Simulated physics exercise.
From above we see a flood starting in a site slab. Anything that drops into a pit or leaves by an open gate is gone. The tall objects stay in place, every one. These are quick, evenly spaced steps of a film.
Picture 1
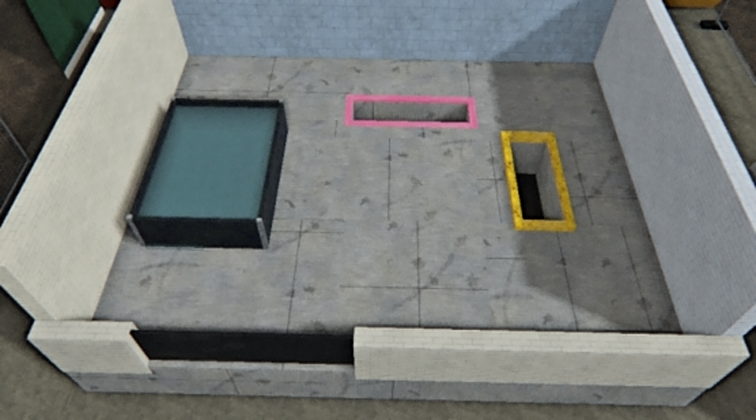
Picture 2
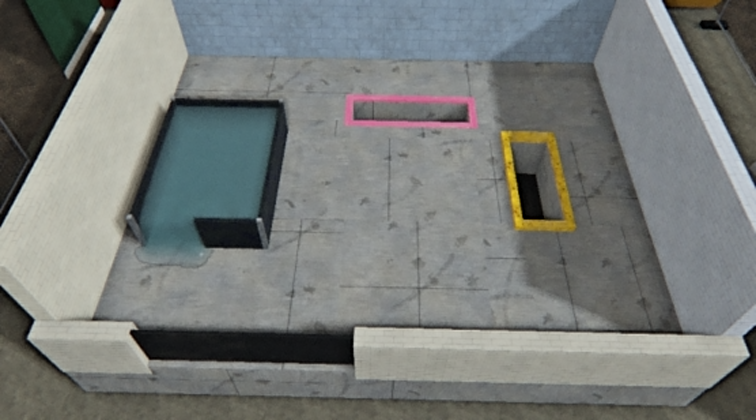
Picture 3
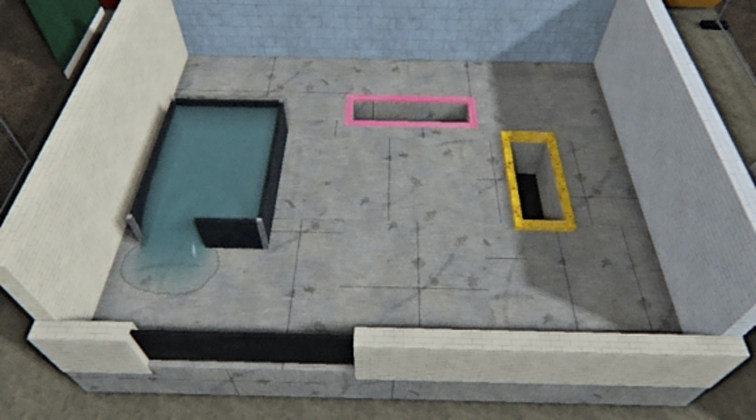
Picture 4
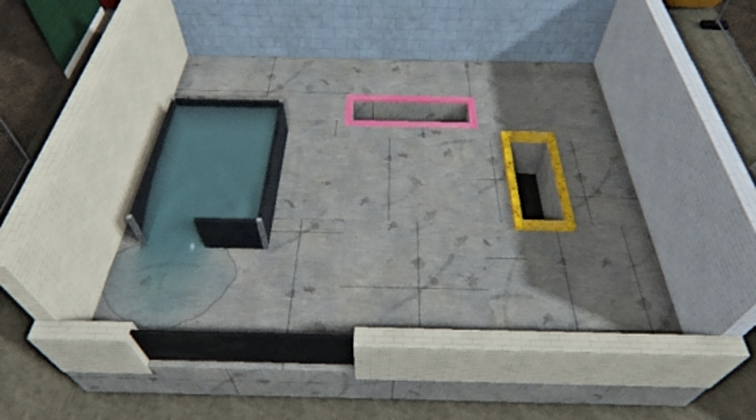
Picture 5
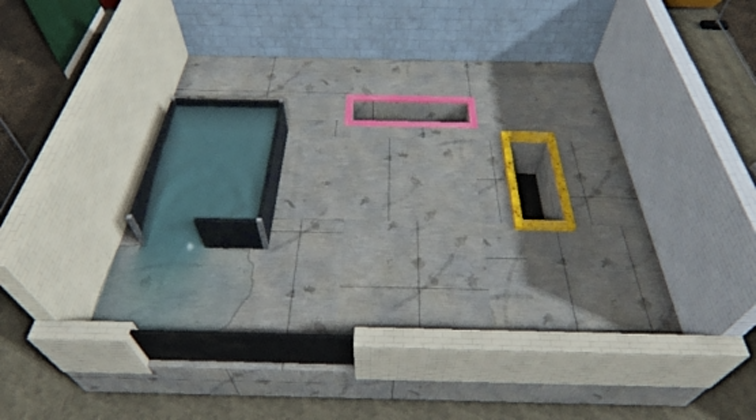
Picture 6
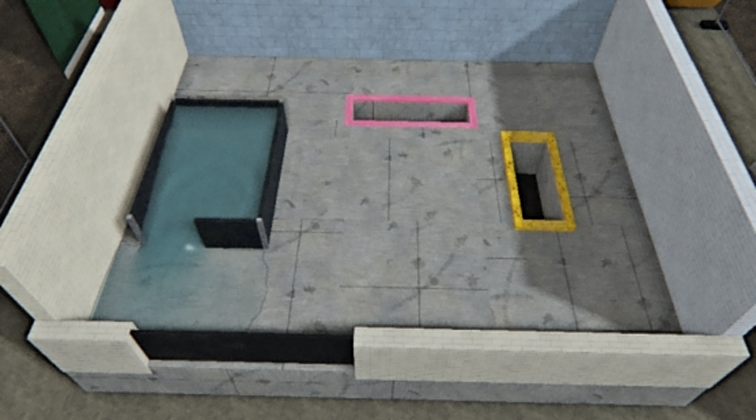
Bluish water poured through a gap at the front left of a dark tank, then spread across the gray floor toward the front wall, widening rightward while the pink-edged and yellow-edged openings stayed dry.
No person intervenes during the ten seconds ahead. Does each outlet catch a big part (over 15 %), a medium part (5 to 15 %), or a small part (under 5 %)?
Parts caught - gate: A small part; yellow pit: A small part; pink pit: A medium part.
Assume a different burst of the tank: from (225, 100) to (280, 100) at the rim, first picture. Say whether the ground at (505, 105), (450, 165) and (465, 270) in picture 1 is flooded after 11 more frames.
Unsoaked, then unsoaked, then unsoaked.
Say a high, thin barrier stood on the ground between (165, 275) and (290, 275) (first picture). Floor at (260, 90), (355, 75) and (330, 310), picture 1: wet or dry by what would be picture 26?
In order: Dry; dry; wet.
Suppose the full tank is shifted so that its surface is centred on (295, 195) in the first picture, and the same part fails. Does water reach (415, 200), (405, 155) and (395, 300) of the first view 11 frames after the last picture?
So, first one stays dry, second one stays dry, third one got wet.
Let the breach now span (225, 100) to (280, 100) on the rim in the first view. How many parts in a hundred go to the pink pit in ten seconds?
Pink: About 15 %.
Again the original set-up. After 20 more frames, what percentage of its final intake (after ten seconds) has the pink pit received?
Near 0 in a hundred.
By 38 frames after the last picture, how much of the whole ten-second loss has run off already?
I'd put it near 15 in a hundred.
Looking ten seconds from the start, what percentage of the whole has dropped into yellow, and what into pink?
I'd say near 0 %, and near 8 %.
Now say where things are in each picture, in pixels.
The tank at (214, 158) is whole and still, in the first frame.
Water pours out at (172, 235) and has run to (199, 261), in the second frame.
Water pours out at (173, 237) and has run to (188, 287), in the third frame.
Water pours out at (173, 237) and has run to (170, 323), in the fourth frame.
The front is at a hidden place, out from the gap at (173, 237), in the fifth frame.
Water pours out at (173, 237) and has run to a hidden place, in the sixth frame.
A moment on, water covers 10 % of the floor; the gate 0 %, the yellow pit 0 %, the pink pit 0 %.
Next, water covers 15 % of the floor; the gate 0 %, the yellow pit 0 %, the pink pit 0 %.
Then, water covers 40 % of the floor; the gate 0 %, the yellow pit 0 %, the pink pit 0 %.
Later, water covers 65 % of the floor; the gate 0 %, the yellow pit 0 %, the pink pit 1 %.
In the end, water covers 90 % of the floor; the gate 0 %, the yellow pit 0 %, the pink pit 8 %.
